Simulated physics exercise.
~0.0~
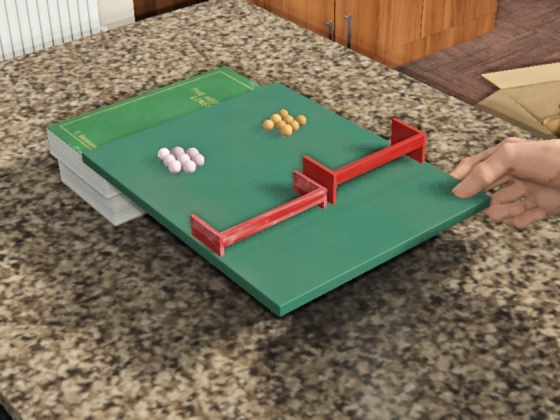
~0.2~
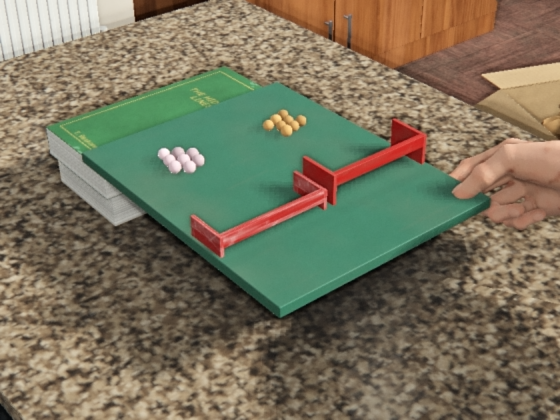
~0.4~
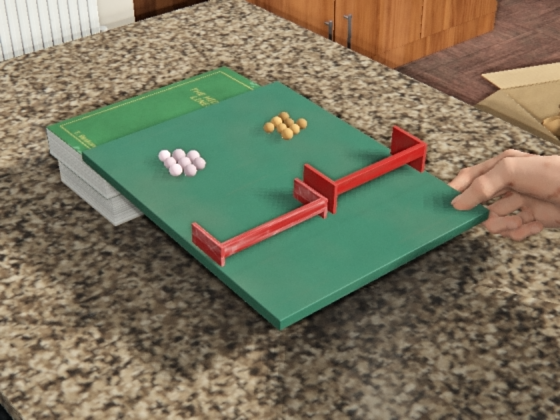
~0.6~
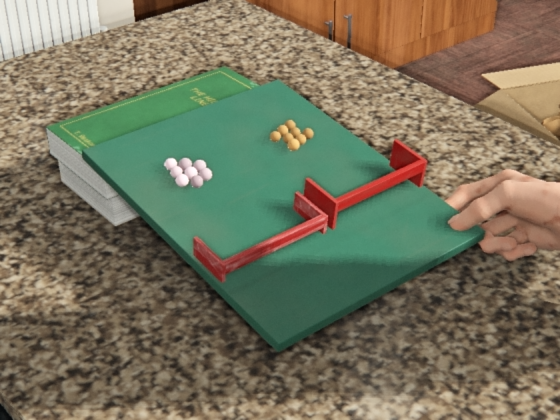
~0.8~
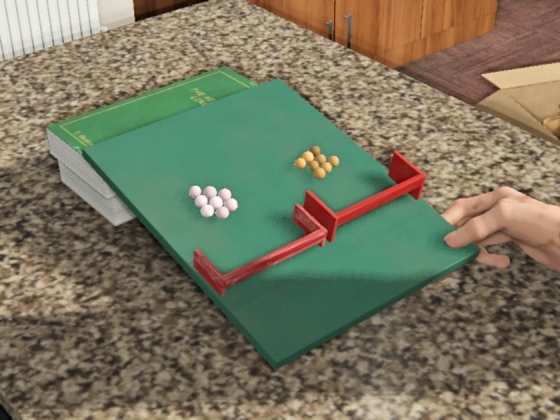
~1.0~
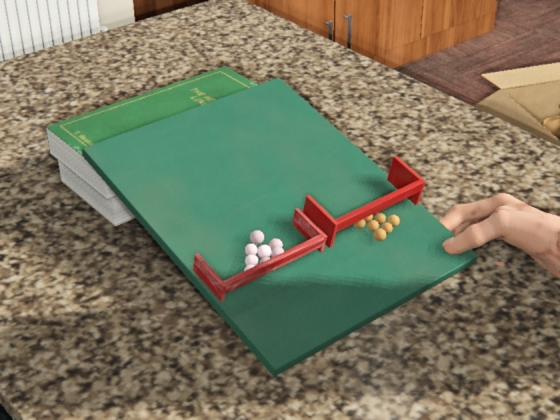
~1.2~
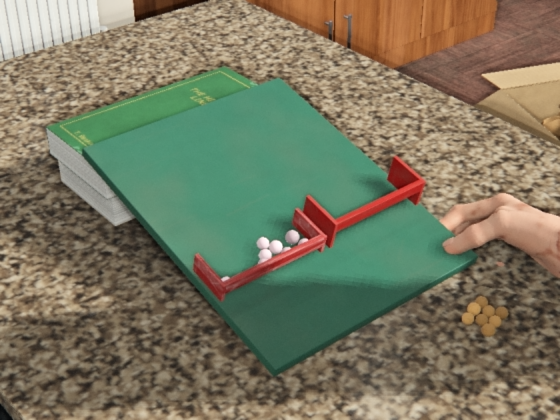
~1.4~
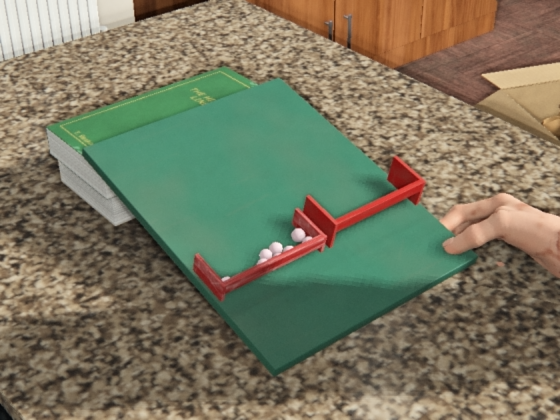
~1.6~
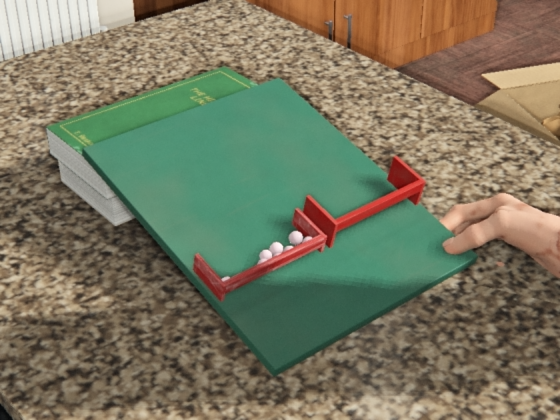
The video shows a hand lowering one end of a green board propped on books, sending clusters of white and orange balls sliding toward red barriers. The orange balls pass under theirs and off the board, while the white ones gather and stay behind the other.
